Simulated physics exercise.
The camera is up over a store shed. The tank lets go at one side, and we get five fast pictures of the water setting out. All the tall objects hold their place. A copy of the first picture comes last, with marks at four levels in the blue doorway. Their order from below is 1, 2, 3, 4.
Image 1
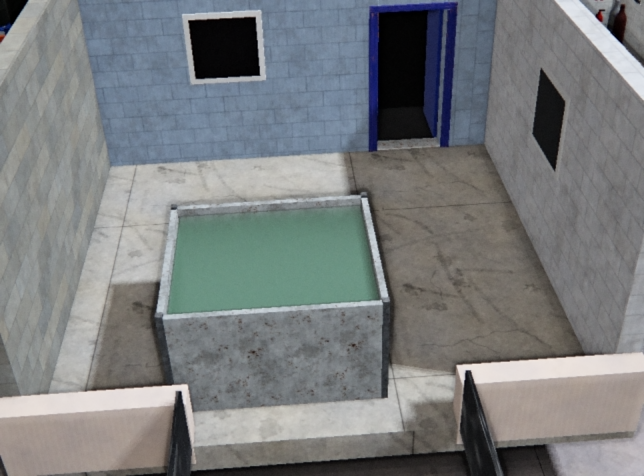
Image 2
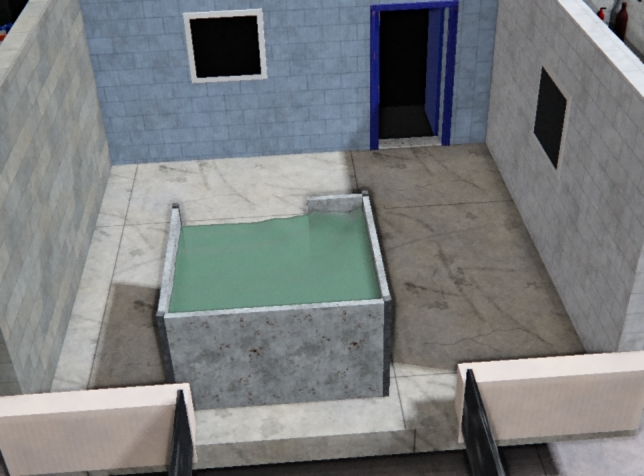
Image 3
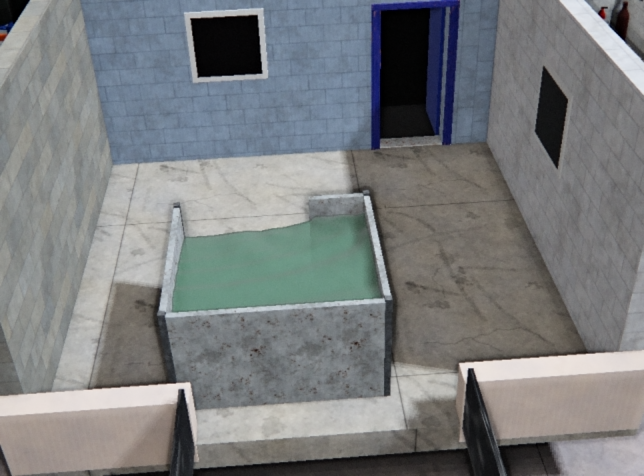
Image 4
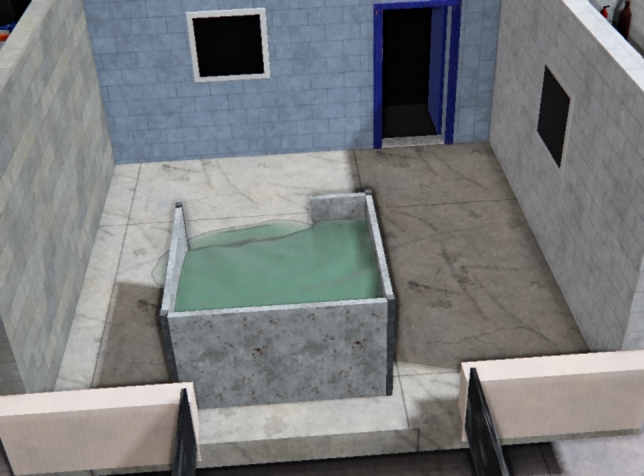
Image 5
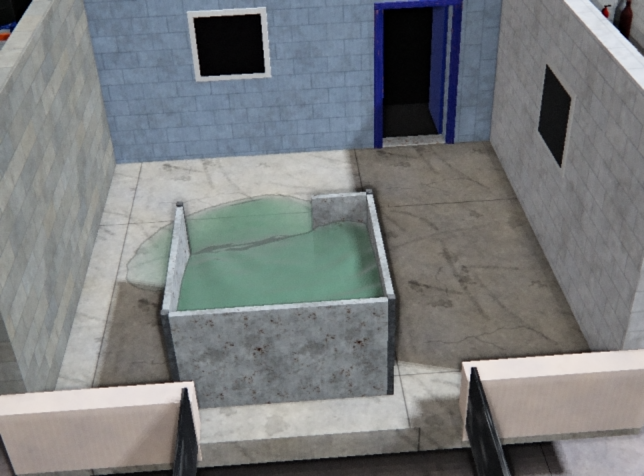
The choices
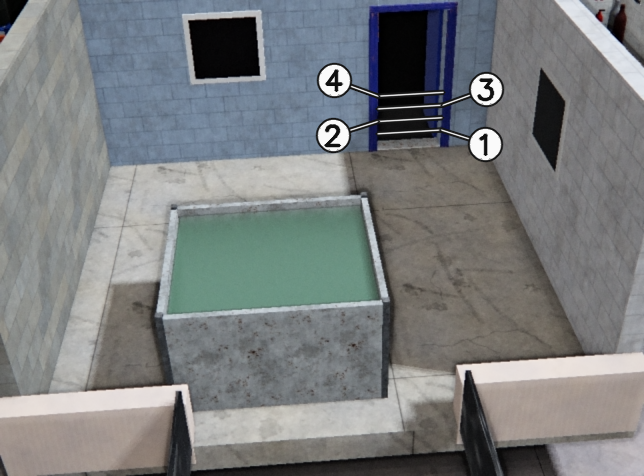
Store shed with a grey tank of green water, its back side opening and water spreading across the pale floor behind and left.
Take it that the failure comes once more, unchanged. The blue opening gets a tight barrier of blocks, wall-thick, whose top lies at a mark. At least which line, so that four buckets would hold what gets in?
The limit is 1.
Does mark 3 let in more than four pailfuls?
No, that is safe.
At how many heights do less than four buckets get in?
All four.
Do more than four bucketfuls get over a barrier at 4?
No.
On the marked copy, 1 at (409, 131); 2 at (409, 119); 3 at (410, 107); 4 at (410, 94); from the bottom up 1, 2, 3, 4.
With 1, a splash gets over, under a bucket.
With 2, nothing gets over.
With 3, nothing gets over.
With 4, nothing gets over.
